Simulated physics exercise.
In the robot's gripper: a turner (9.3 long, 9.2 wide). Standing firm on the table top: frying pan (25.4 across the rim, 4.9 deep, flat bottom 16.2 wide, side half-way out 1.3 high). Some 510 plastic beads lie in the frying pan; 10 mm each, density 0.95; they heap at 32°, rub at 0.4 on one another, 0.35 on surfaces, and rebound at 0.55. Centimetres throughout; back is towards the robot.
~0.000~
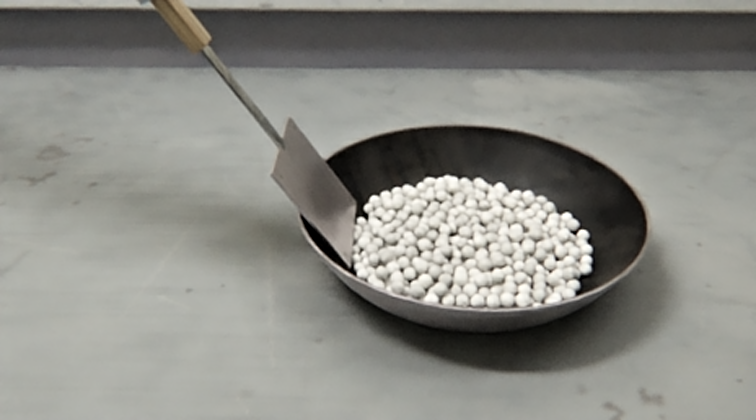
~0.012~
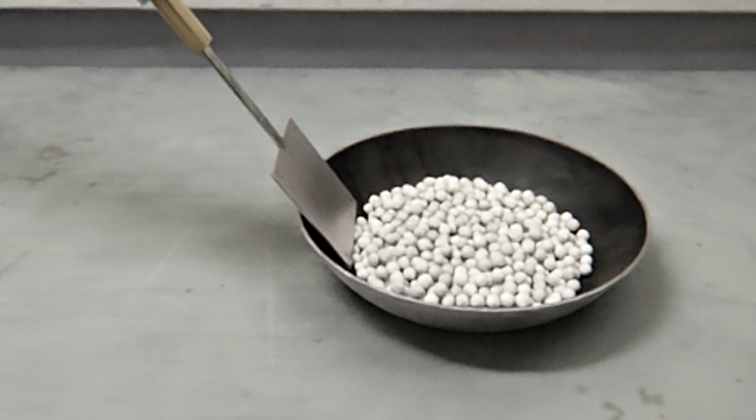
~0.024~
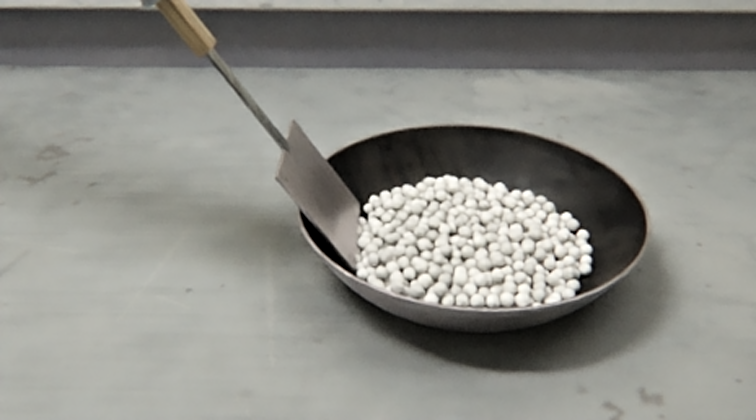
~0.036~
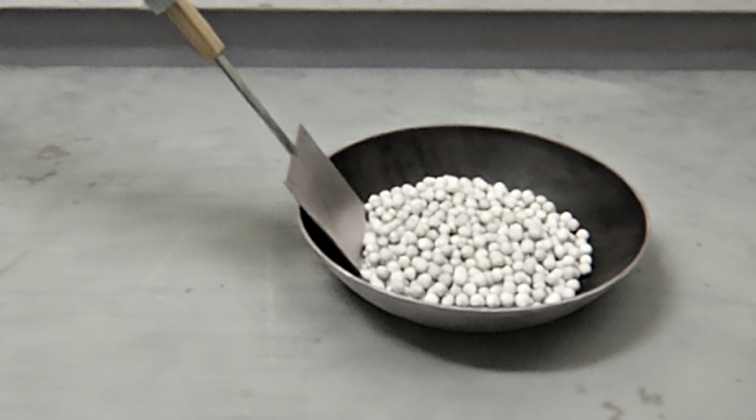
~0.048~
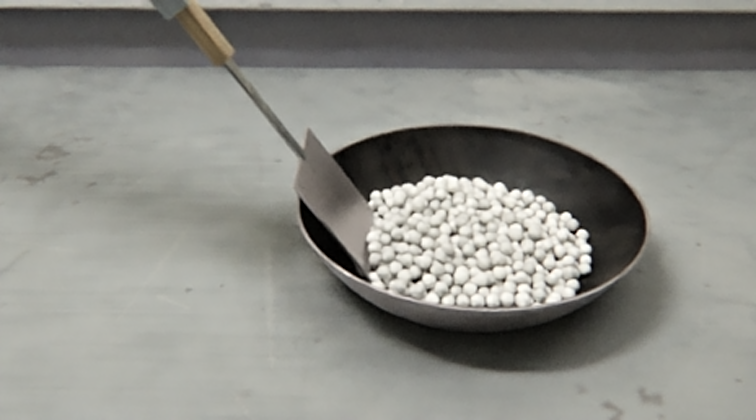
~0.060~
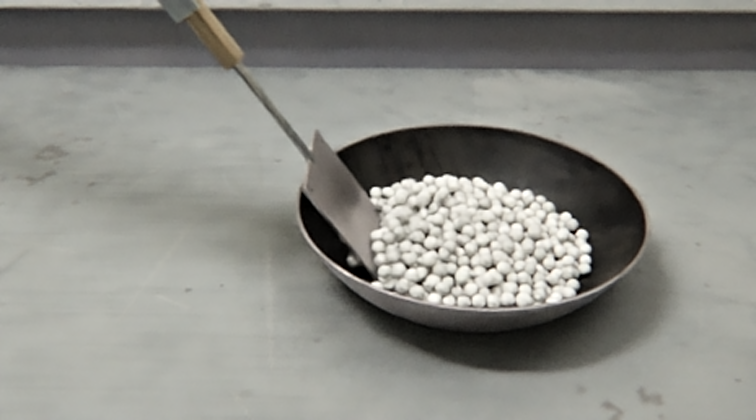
In the video, a metal turner with a wooden handle rests against the left side of a dark frying pan of white beads, then slides slightly to the right, nudging the nearest beads a little as the pan stays still.
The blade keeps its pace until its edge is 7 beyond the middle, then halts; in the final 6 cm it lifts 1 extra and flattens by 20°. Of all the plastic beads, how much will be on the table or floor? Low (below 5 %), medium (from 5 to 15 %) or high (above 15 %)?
Answer: Low; below 5 % of the plastic beads finish on the table or floor.
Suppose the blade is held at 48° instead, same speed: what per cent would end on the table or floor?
Then about 0 per cent.
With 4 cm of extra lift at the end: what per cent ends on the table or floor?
About 0 per cent.
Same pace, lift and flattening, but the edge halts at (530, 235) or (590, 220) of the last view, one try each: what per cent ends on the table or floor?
Some 0 and 15 per cent.
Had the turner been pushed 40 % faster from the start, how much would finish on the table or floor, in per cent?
It would be near 0 per cent.
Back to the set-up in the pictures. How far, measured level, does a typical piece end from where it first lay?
Roughly 4 cm.
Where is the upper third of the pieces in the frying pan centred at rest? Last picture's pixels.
Around (581, 220).
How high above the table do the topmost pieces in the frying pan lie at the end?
About 5.5 cm.
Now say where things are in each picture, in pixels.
Turner top edge at (280, 143), sloping 57°; upper third of the load around (468, 236), from x 355 to 585, top at y 180; 506 in the frying pan, in the first frame.
Turner top edge at (281, 143), sloping 57°; upper third of the load around (468, 236), from x 355 to 585, top at y 180, in the second frame.
Turner top edge at (284, 146), sloping 57°; upper third of the load around (468, 236), from x 355 to 585, top at y 180, in the third frame.
Turner top edge at (292, 150), sloping 57°; upper third of the load around (466, 236), from x 355 to 585, top at y 180, in the fourth frame.
Turner top edge at (301, 154), sloping 57°; upper third of the load around (460, 234), from x 355 to 585, top at y 180, in the fifth frame.
Turner top edge at (309, 157), sloping 57°; upper third of the load around (451, 232), from x 345 to 585, top at y 180; 506 in the frying pan, in the sixth frame.
After 0.16 s, sloping 57°, highest piece 6 above the table; 506 in the frying pan.
After 0.25 s, sloping 49°, highest piece 4 above the table; 505 in the frying pan, 1 on the table or floor.
After 0.50 s, sloping 37°, highest piece 5 above the table; 505 in the frying pan, 1 on the table or floor.
After 1.55 s, sloping 37°, highest piece 5 above the table; 505 in the frying pan, 1 on the table or floor.
At rest, 505 in the frying pan, 1 on the table or floor. That is 0 % on the table or floor.
